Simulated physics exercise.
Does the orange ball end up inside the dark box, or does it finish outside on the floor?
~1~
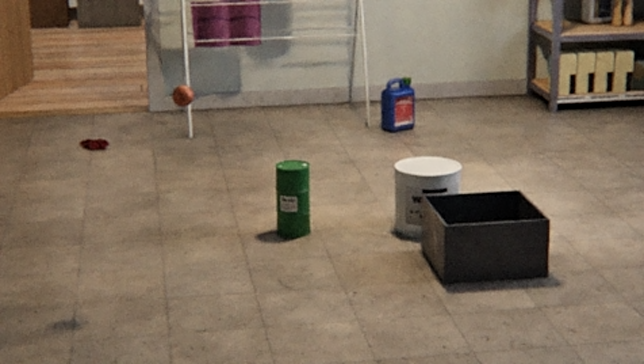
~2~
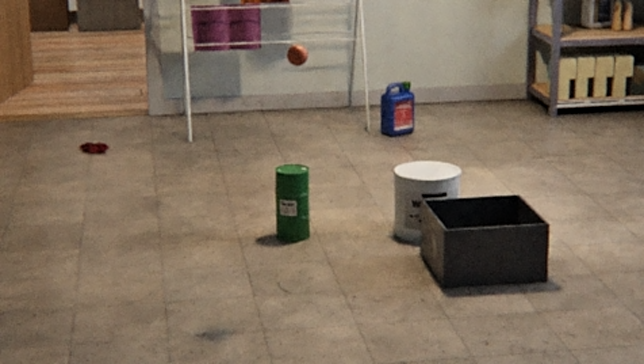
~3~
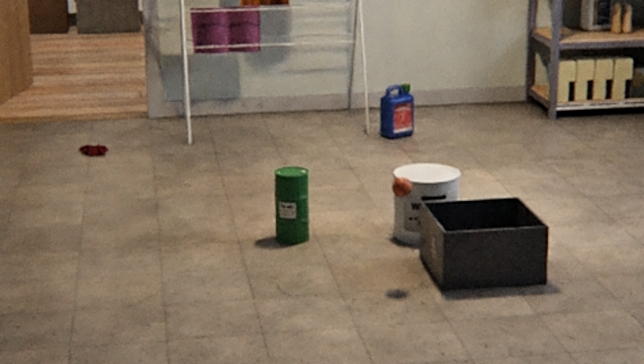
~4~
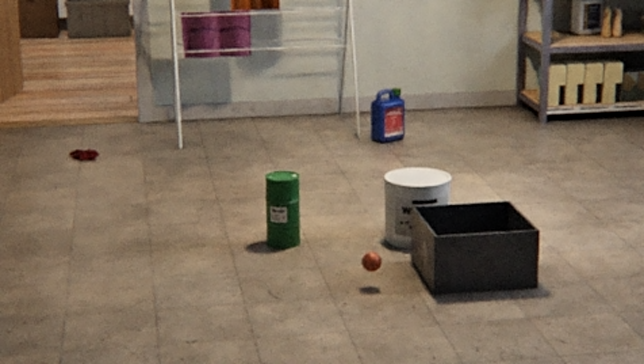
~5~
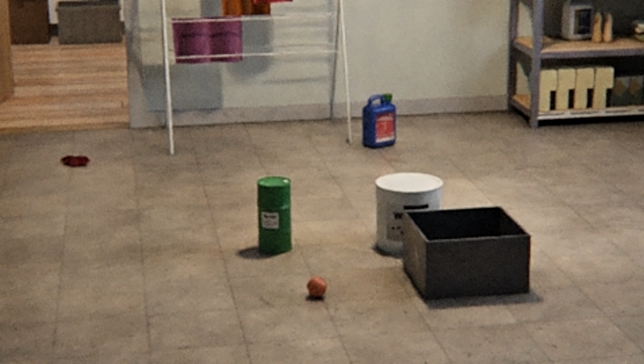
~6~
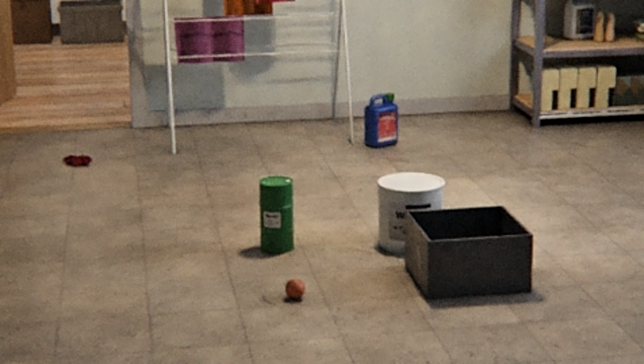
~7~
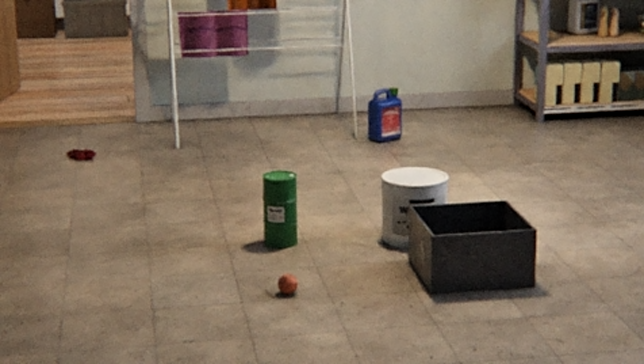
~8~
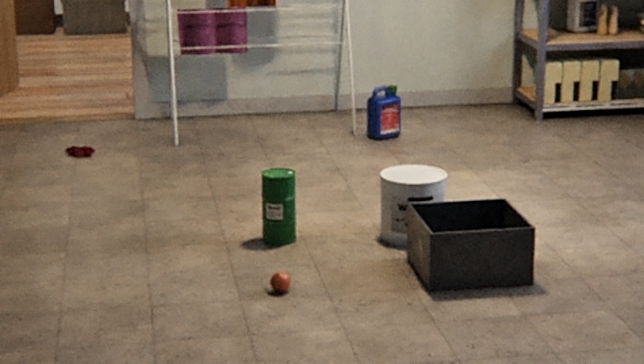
It finishes outside the box. The ball drops by the box's left side, goes back to the left and ends up on the floor in front of the green canister.
